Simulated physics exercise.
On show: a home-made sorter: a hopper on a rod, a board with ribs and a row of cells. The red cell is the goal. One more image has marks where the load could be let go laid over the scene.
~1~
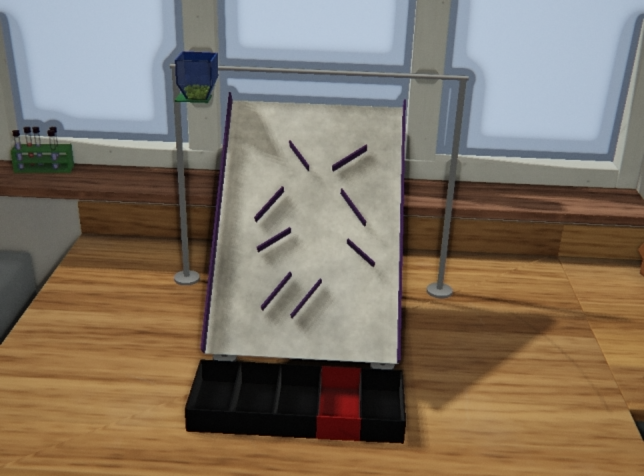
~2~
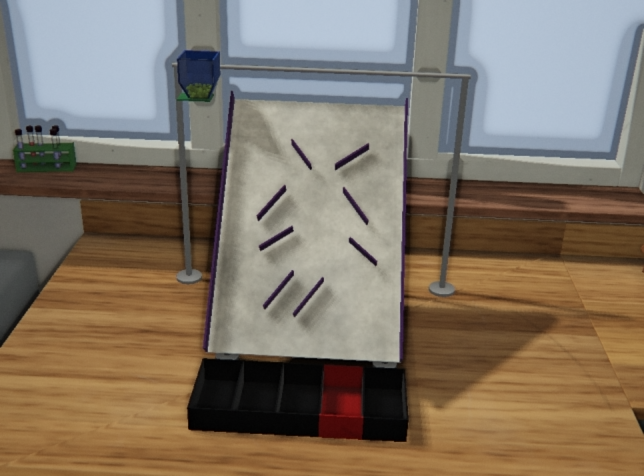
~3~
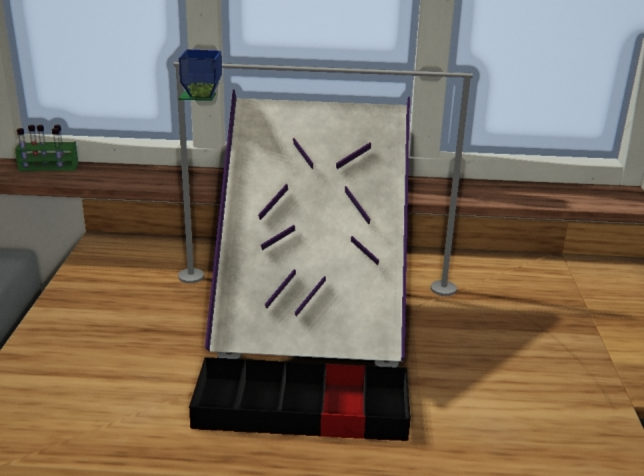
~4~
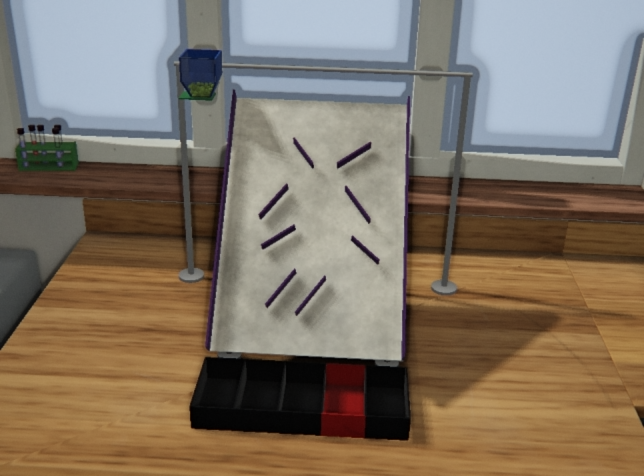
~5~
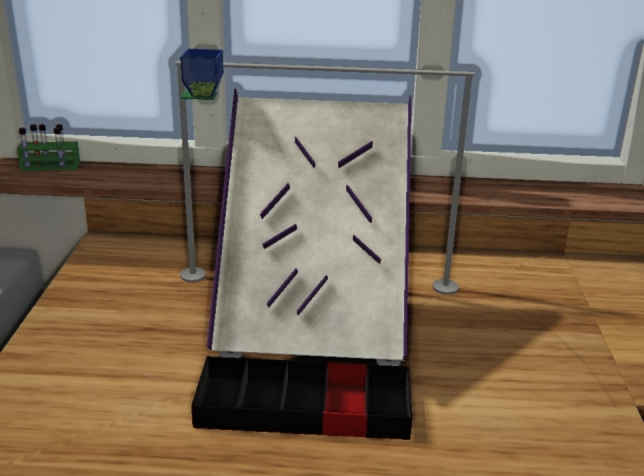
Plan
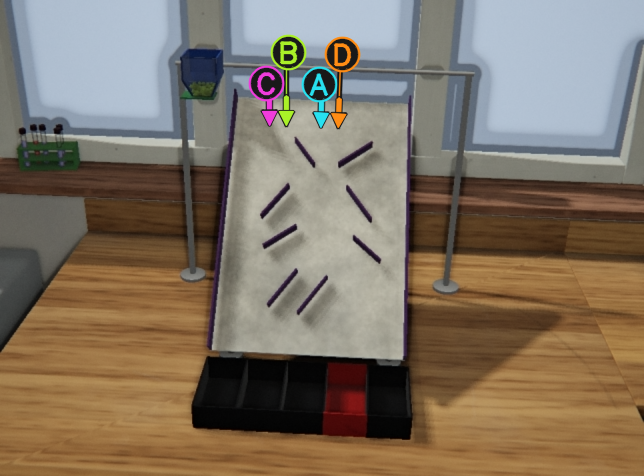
We see a pale, tilted board with dark angled ribs above a row of black cells, one of them red, and a blue hopper on a rod at upper left; the view shifts very slightly while the apparatus stays still.
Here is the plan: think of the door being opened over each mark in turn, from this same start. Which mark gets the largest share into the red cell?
The answer is mark A.
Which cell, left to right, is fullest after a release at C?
It is the first one.
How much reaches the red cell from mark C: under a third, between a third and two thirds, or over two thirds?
It is under a third.
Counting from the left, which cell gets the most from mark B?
The first from the left.
On the marked copy, mark A meets the board at (321, 122); mark B meets the board at (286, 120); mark C meets the board at (269, 120); mark D meets the board at (338, 122).
For mark A, close to half in the red cell, close to half in other cells, only a few outside the box.
For mark B, a small share in the red cell, the bulk in other cells, a small share outside the box.
For mark C, only a few in the red cell, all but a few in other cells, a small share outside the box.
For mark D, only a few in the red cell, all but a few in other cells.
